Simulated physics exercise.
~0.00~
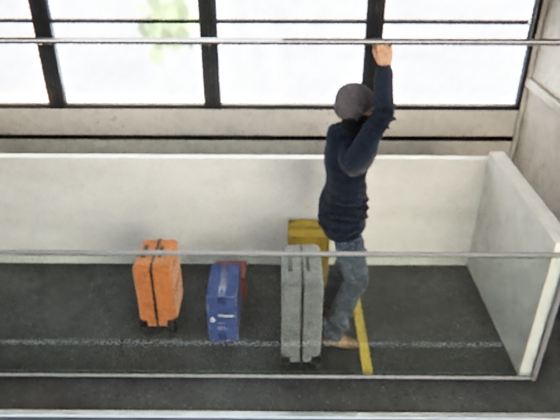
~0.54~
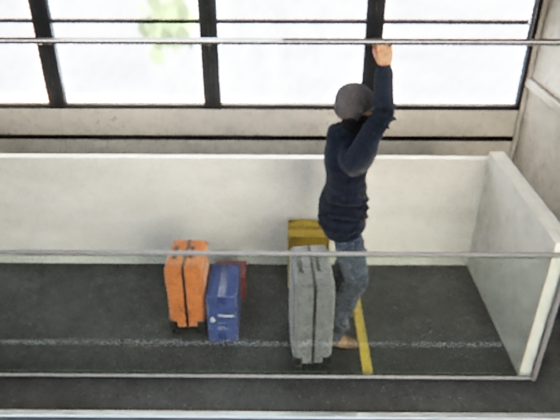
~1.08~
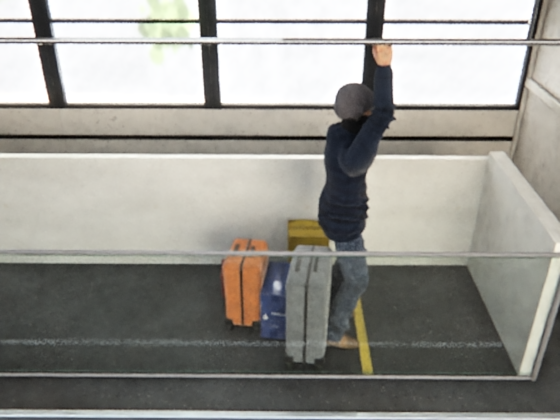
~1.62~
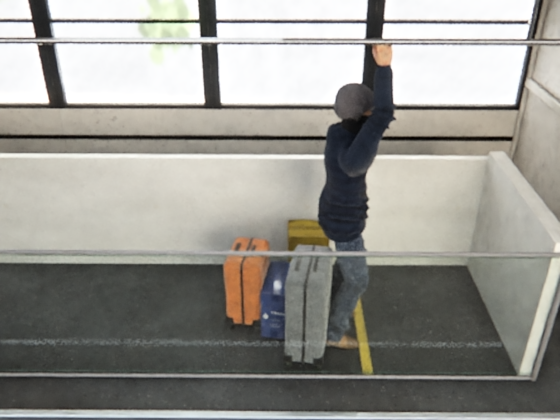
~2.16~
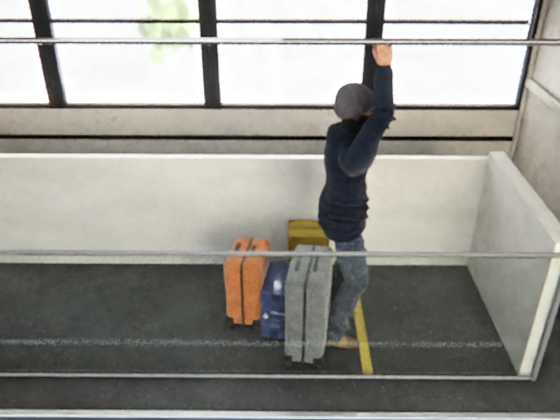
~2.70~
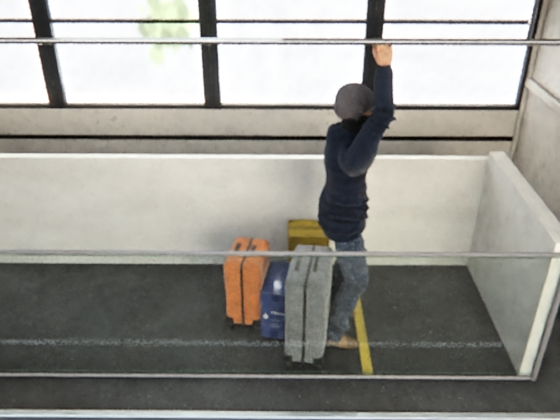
An orange suitcase slid right across the dark floor toward a blue case, then both moved up beside a grey suitcase that had barely shifted, and all stopped short of the yellow line while a passenger held the overhead rail.
